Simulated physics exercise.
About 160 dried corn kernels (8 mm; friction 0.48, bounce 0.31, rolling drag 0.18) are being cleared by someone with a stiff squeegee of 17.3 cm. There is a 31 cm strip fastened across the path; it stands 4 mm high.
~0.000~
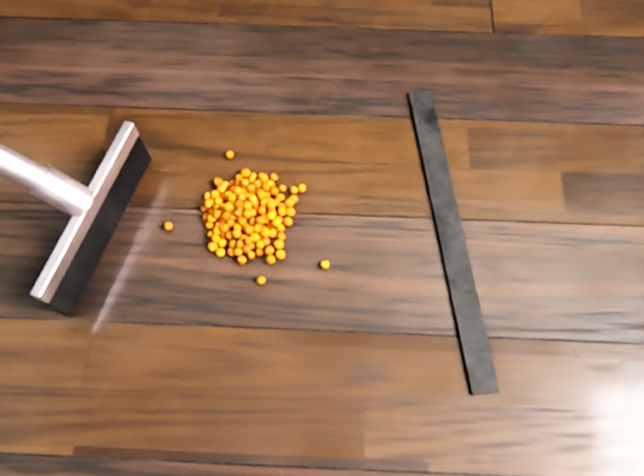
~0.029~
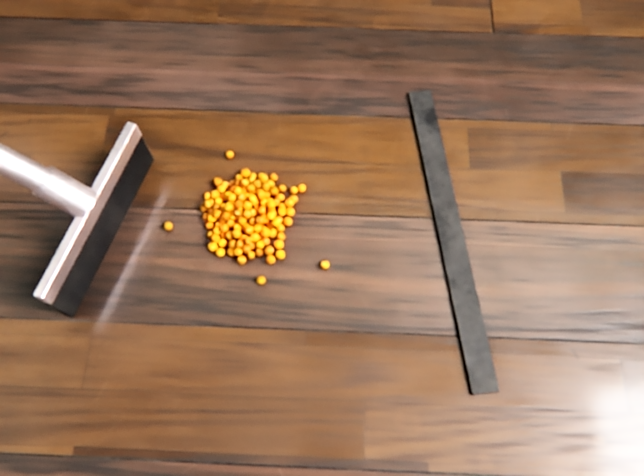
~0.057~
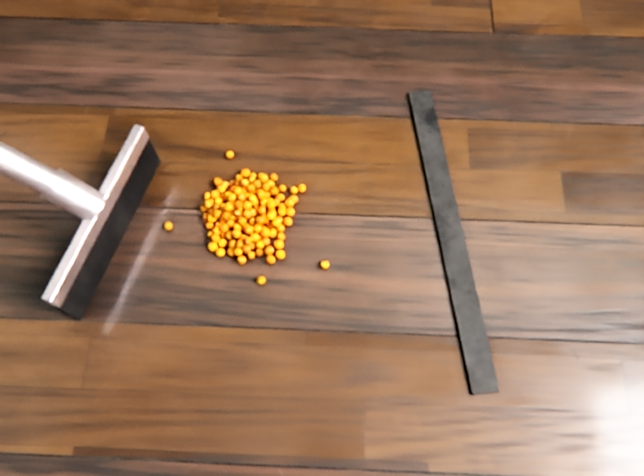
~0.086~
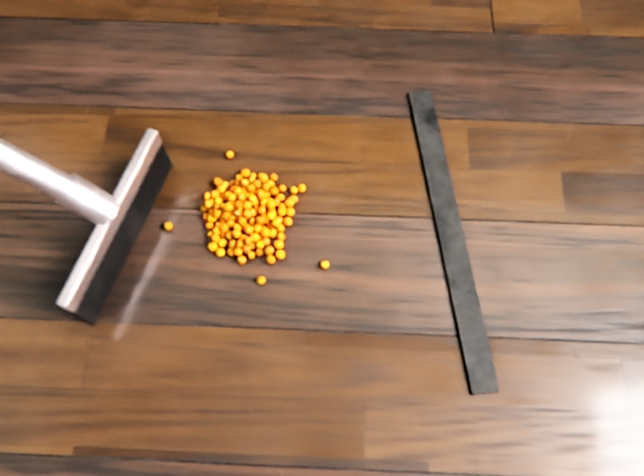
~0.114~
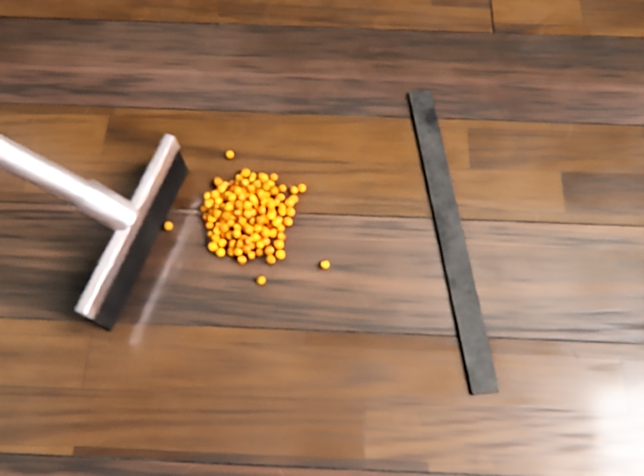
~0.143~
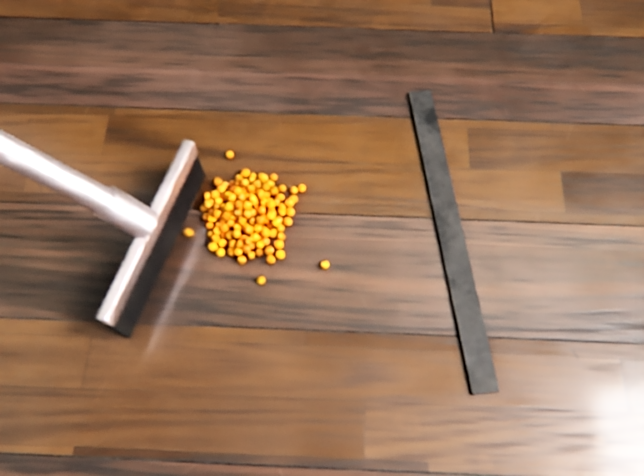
At first, a squeegee sits at the left of a wooden floor, apart from a heap of small orange-yellow kernels, with a dark strip lying further right. The squeegee slides right and slightly towards the viewer, closing the gap, and finally nudges one stray kernel towards the otherwise unmoved heap.
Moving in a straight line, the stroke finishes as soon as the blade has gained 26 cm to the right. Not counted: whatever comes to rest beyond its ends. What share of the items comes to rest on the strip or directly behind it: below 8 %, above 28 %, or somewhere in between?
Middle band.
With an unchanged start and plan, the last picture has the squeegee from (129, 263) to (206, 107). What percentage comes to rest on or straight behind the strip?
It ends up over 10.
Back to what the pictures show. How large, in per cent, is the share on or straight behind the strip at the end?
10 %.
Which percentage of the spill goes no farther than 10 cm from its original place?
Roughly 20 %.
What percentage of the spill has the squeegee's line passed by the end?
It comes out at about 25 percent.
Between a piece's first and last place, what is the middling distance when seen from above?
I'd put it at close to 18 cm.
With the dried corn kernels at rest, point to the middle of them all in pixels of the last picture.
Around (427, 275).
Then, at 0.35 s, squeegee 19 cm from its start, spill 15 cm wide; elsewhere 100 %.
After 0.55 s, squeegee 28 cm from its start, spill 19 cm wide; on or straight behind the strip 5 %, elsewhere 95 %.
Then, at 0.73 s, squeegee 28 cm from its start, spill 21 cm wide; on or straight behind the strip 10 %, elsewhere 90 %.
At rest (1.0 s), on or straight behind the strip 10 %, elsewhere 90 %.
